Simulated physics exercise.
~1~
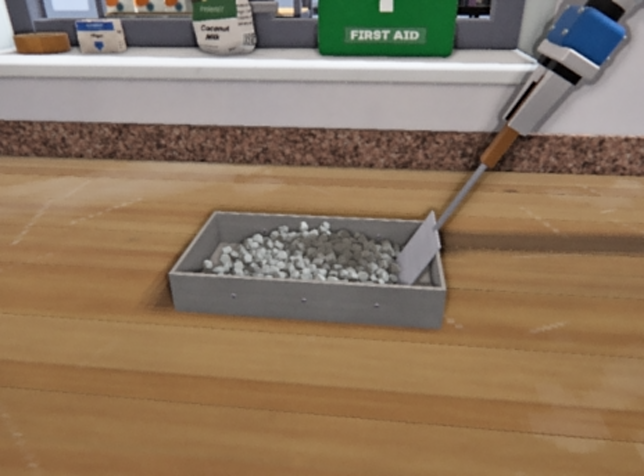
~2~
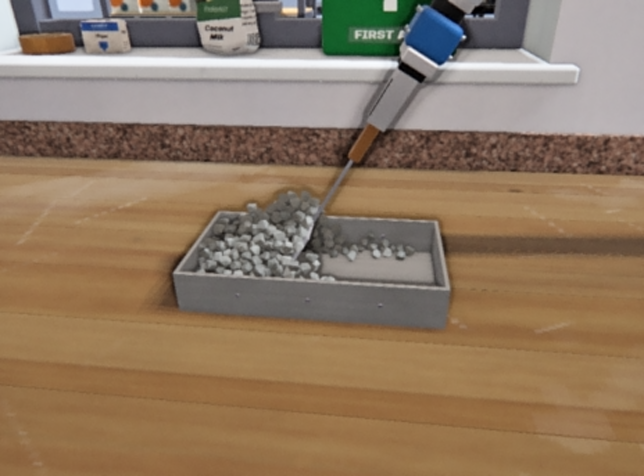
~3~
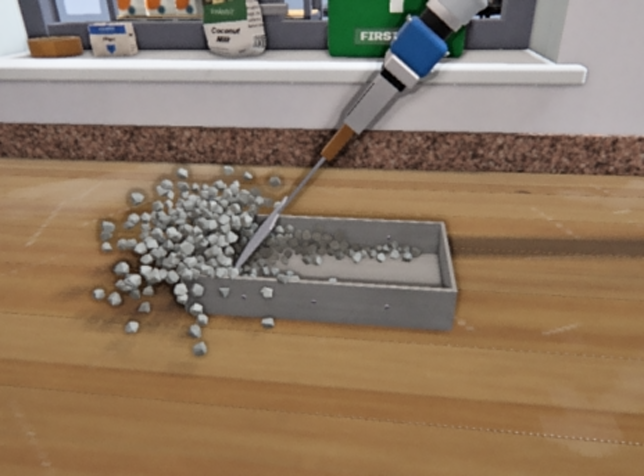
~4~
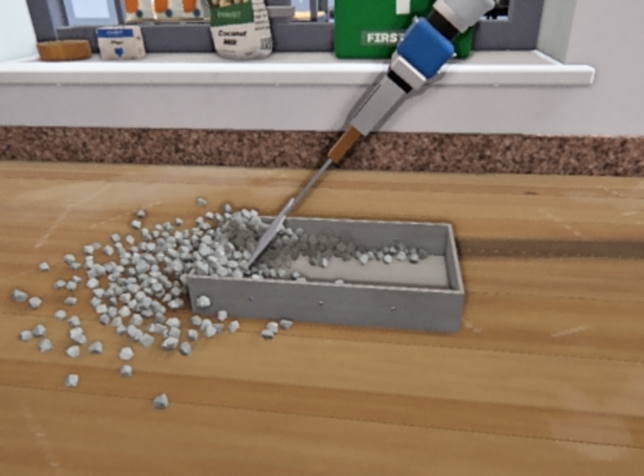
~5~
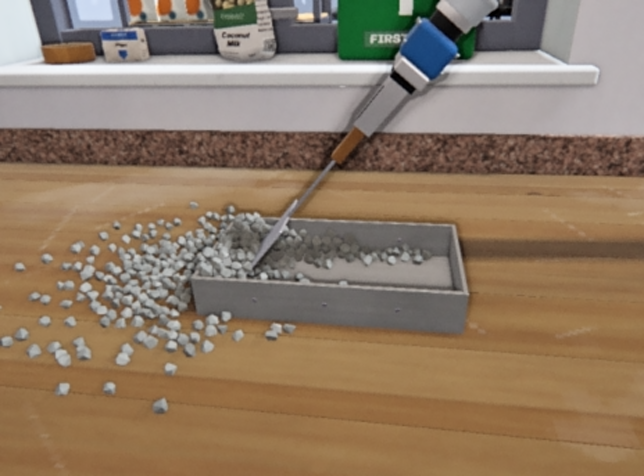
Robot arm with a spatula pushing small grey pebbles leftward through a tray, spilling many over the edge onto a wooden tabletop.
